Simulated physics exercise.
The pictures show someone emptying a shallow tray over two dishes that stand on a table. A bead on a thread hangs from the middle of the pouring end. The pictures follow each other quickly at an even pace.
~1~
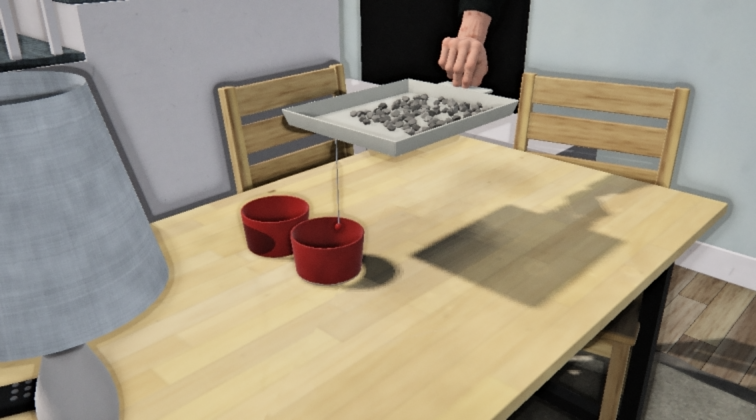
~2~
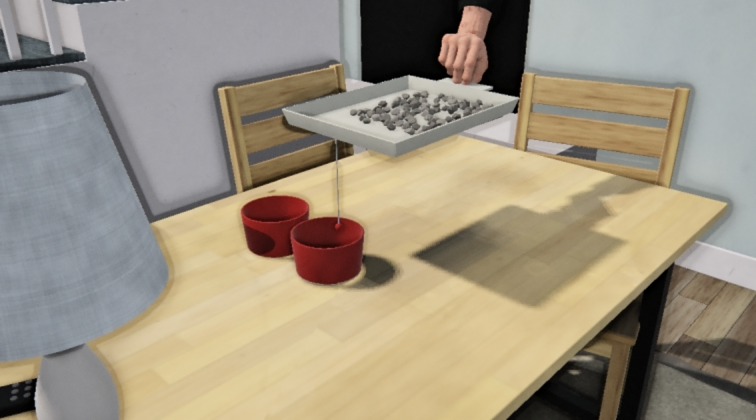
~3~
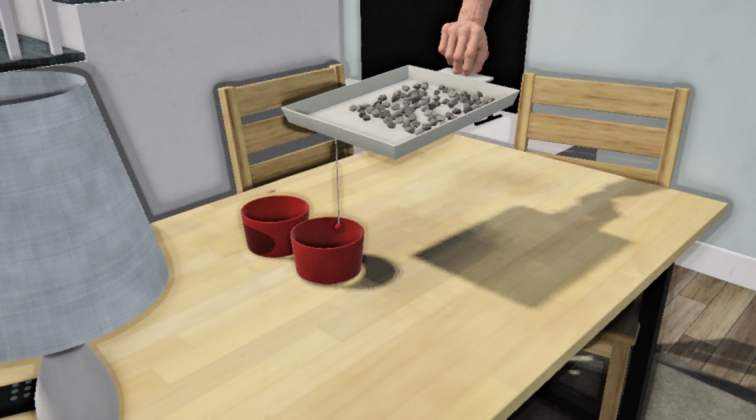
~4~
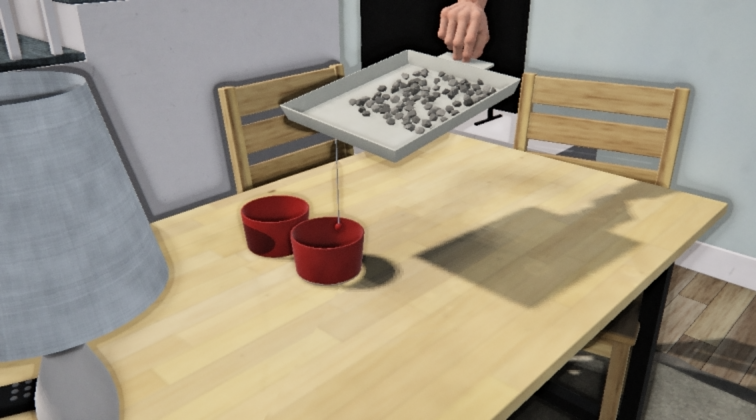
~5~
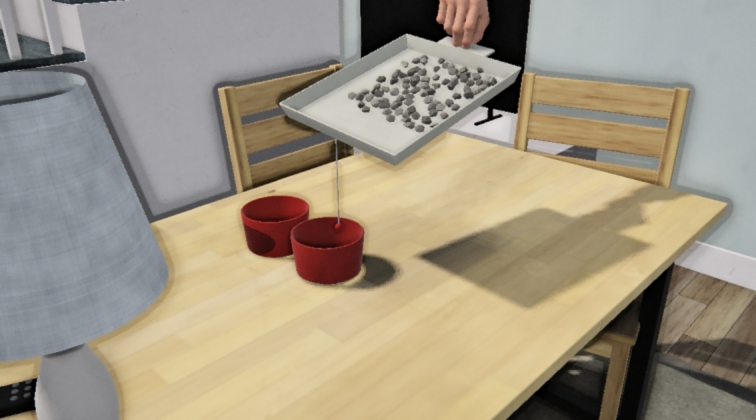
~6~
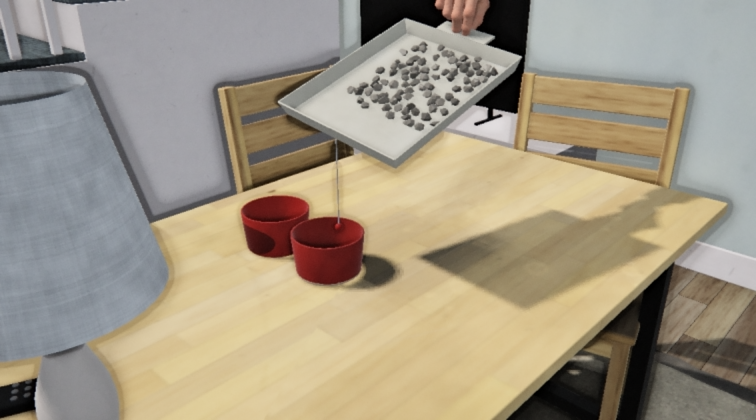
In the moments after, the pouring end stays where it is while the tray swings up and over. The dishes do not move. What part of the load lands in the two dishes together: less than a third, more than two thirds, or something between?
They take under a third between them.
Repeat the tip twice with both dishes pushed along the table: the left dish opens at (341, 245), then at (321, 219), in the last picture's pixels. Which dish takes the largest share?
At the first place right, at the second right.
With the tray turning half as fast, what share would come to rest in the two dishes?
Some 0 per cent.
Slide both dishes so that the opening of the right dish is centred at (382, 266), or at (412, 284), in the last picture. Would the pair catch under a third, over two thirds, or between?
In turn: Over two thirds; between a third and two thirds.
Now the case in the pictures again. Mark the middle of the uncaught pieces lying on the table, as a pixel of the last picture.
Around (383, 313).
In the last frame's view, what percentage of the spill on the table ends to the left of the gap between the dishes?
It comes to 10 per cent or so.
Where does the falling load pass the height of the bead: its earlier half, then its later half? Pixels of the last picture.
First near (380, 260), later near (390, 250).
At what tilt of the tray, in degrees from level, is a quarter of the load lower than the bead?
Around 80° of tilt.
Soon after the last picture, tray tipped steeply; nearly all on the tray; a stray few in the air.
A little later, tray tipped past a quarter turn; about a quarter on the tray; about two thirds outside both; a small part in the air.
Later still, tray tipped past a quarter turn; all outside both.
At rest, tray tipped past a quarter turn; none in the right dish; none in the left dish; all outside both.
